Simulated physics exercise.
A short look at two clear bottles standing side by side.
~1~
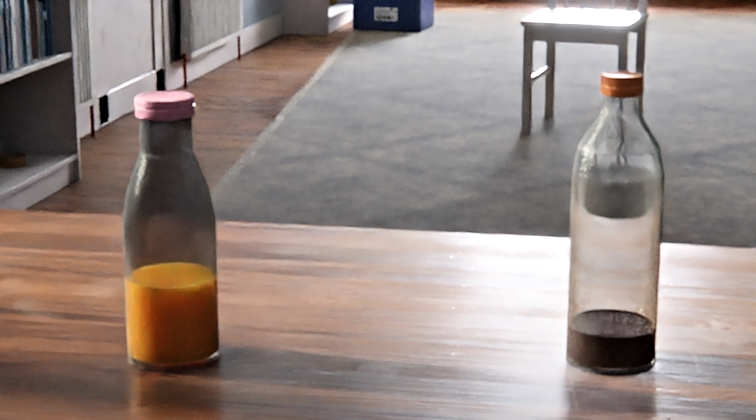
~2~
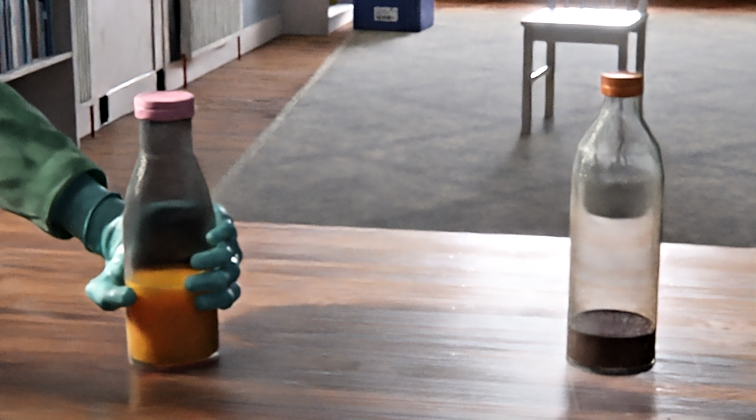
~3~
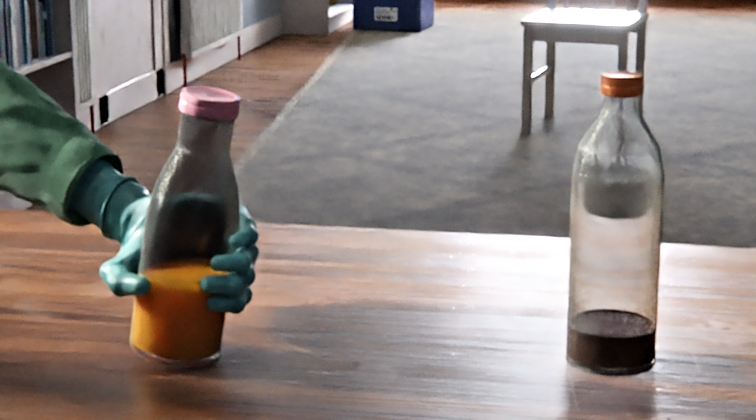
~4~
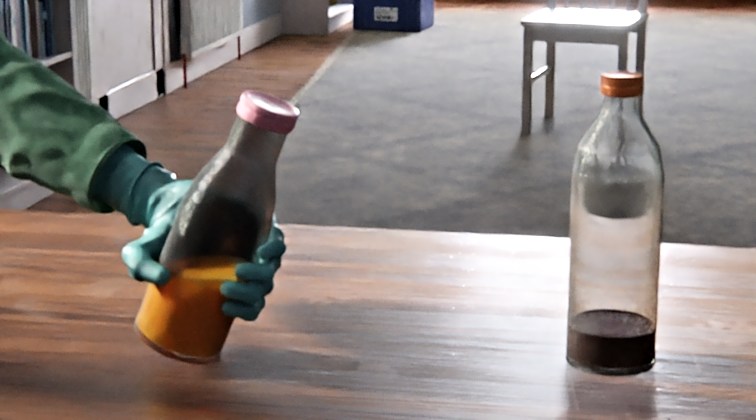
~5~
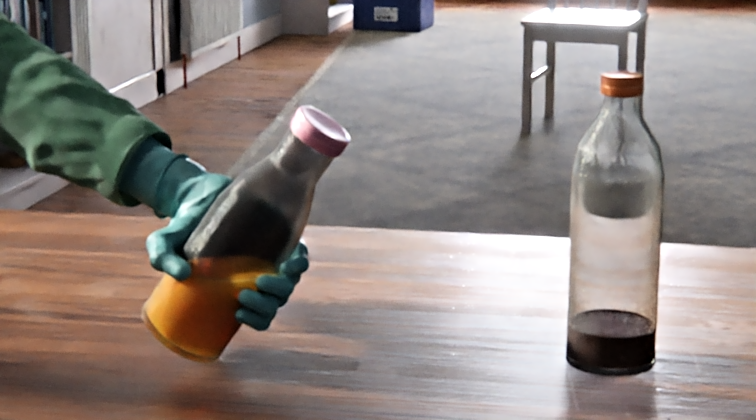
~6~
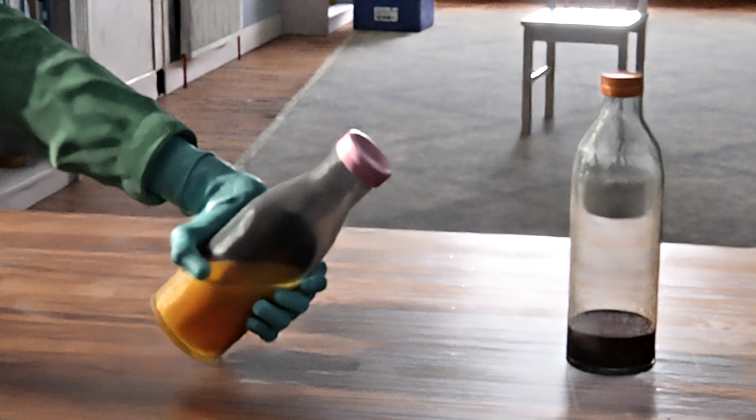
The video shows two capped clear bottles on a wooden table, one with orange liquid and one with a little dark liquid. A teal-gloved hand grasps the left bottle and tilts it steadily rightward, while the right bottle stays still.
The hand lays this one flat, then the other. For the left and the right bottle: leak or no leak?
The left bottle stays dry; the right bottle stays dry.
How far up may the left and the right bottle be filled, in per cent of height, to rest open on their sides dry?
Near 14 and 26 in a hundred.
Soon after, the left bottle is nearly down; left bottle, nothing comes out.
Later, the left bottle lies flat; left bottle, nothing comes out.
In the end, both lie flat; left bottle, nothing comes out; right bottle, nothing comes out.
